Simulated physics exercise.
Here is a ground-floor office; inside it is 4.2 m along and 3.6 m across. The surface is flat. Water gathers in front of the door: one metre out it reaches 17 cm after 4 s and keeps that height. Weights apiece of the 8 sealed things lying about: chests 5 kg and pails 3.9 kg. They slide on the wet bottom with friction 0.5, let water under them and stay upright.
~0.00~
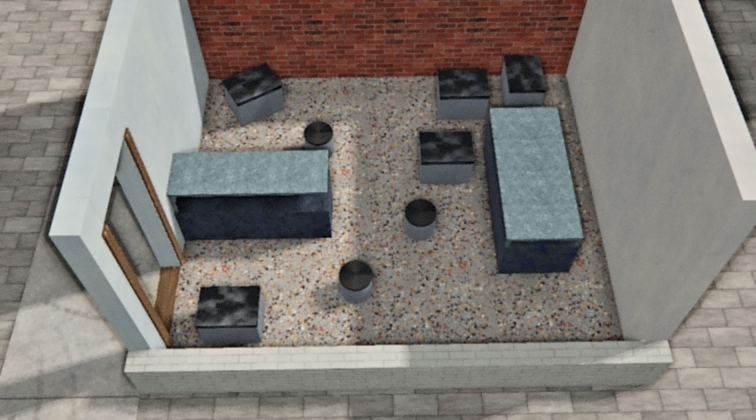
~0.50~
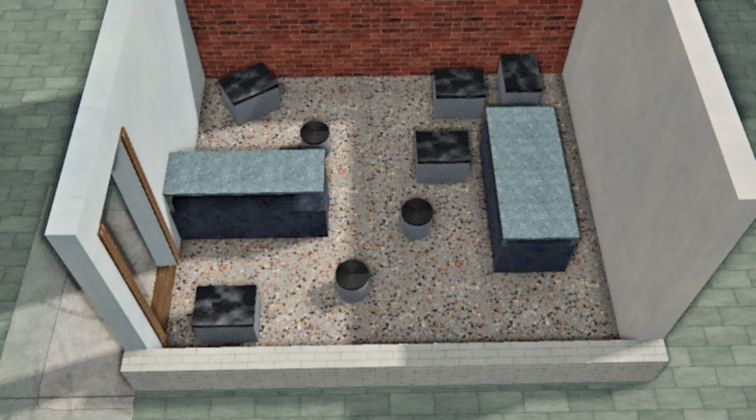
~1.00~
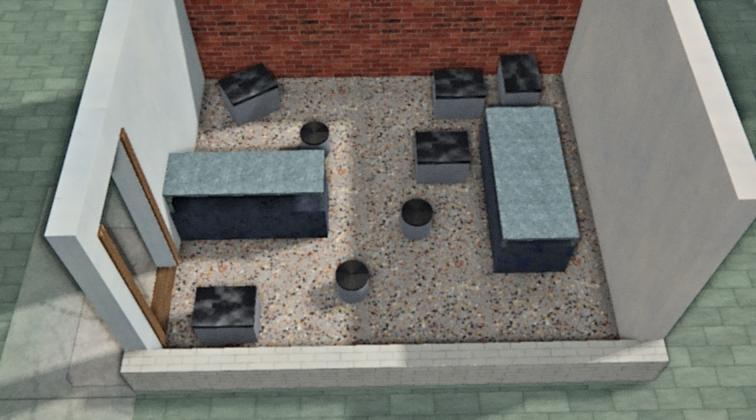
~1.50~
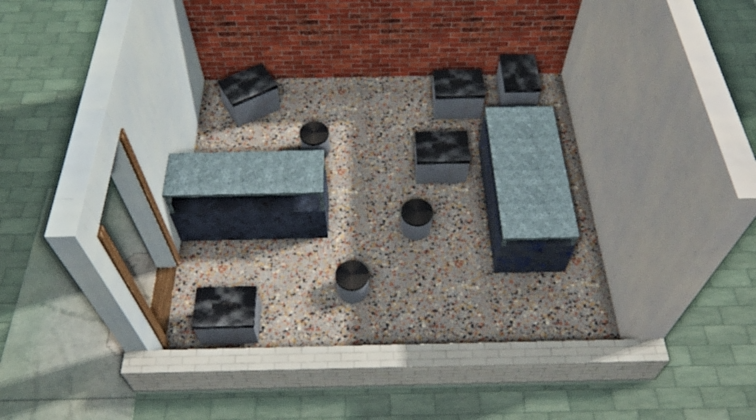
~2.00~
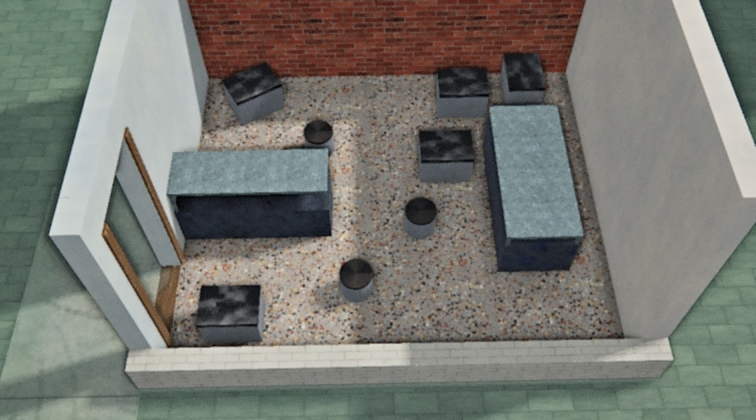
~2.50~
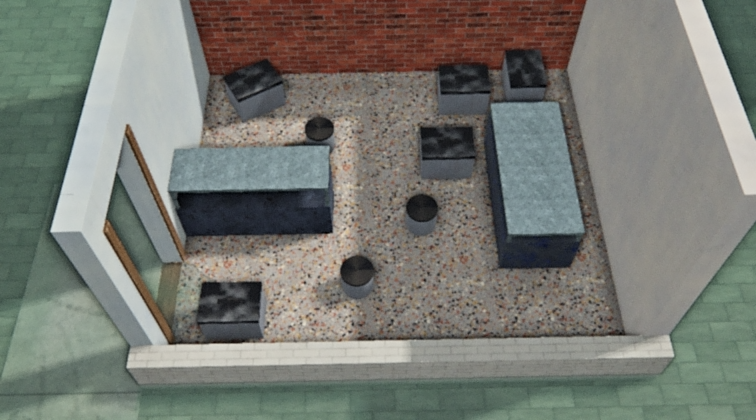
In a small walled room, boxes and round stools stay still as greenish water surrounds it outside.
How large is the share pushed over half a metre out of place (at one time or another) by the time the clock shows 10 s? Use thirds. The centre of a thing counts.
Share: One to two thirds.
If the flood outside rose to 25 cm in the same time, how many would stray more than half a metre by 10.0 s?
In that case 5 of them.
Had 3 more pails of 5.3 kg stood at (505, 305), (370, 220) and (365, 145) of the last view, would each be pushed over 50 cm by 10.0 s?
In turn: Past it, short of it, less.
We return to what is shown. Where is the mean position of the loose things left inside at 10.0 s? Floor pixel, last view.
Around (433, 160).
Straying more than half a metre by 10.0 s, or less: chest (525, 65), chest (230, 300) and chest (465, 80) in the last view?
In turn: Short of it, more, less.
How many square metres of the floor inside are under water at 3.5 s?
About 1.5 m2.
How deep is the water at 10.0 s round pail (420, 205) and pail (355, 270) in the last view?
Roughly 4 and 12 cm.
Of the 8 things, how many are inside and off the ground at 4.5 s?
1 of them.
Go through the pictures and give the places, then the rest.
In the first picture, a chest at (228, 305) rests on the ground; a chest at (252, 83) rests on the ground; 0.0 m2 under water; 0 of 8 have shifted.
In the second picture, a chest at (224, 305), on the bottom; a chest at (248, 82) rests on the ground; 0.0 m2 under water; 0 of 8 have shifted.
In the third picture, a chest at (224, 306), on the bottom; a chest at (248, 83) rests on the ground; water covers 0.0 m2; 0 of 8 have shifted.
In the fourth picture, a chest at (224, 306), on the bottom; a chest at (247, 83) rests on the ground; 0.0 m2 under water; 0 of 8 have shifted.
In the fifth picture, a chest at (228, 305) rests on the ground; a chest at (251, 82) rests on the ground; 0.0 m2 under water; 0 of 8 have shifted.
In the sixth picture, a chest at (230, 301) rests on the ground; a chest at (253, 79), on the bottom; 0.2 m2 under water; 0 of 8 have shifted.
After 3.5 s 0 of 8 are over 50 cm from their spots; 0 afloat.
After 4.5 s 1 of 8 are over 50 cm from their spots; 1 afloat.
After 7.0 s 2 of 8 are over 50 cm from their spots; 1 afloat.
After 10.0 s 3 of 8 are over 50 cm from their spots, and 3 have been at some point; 4 afloat.
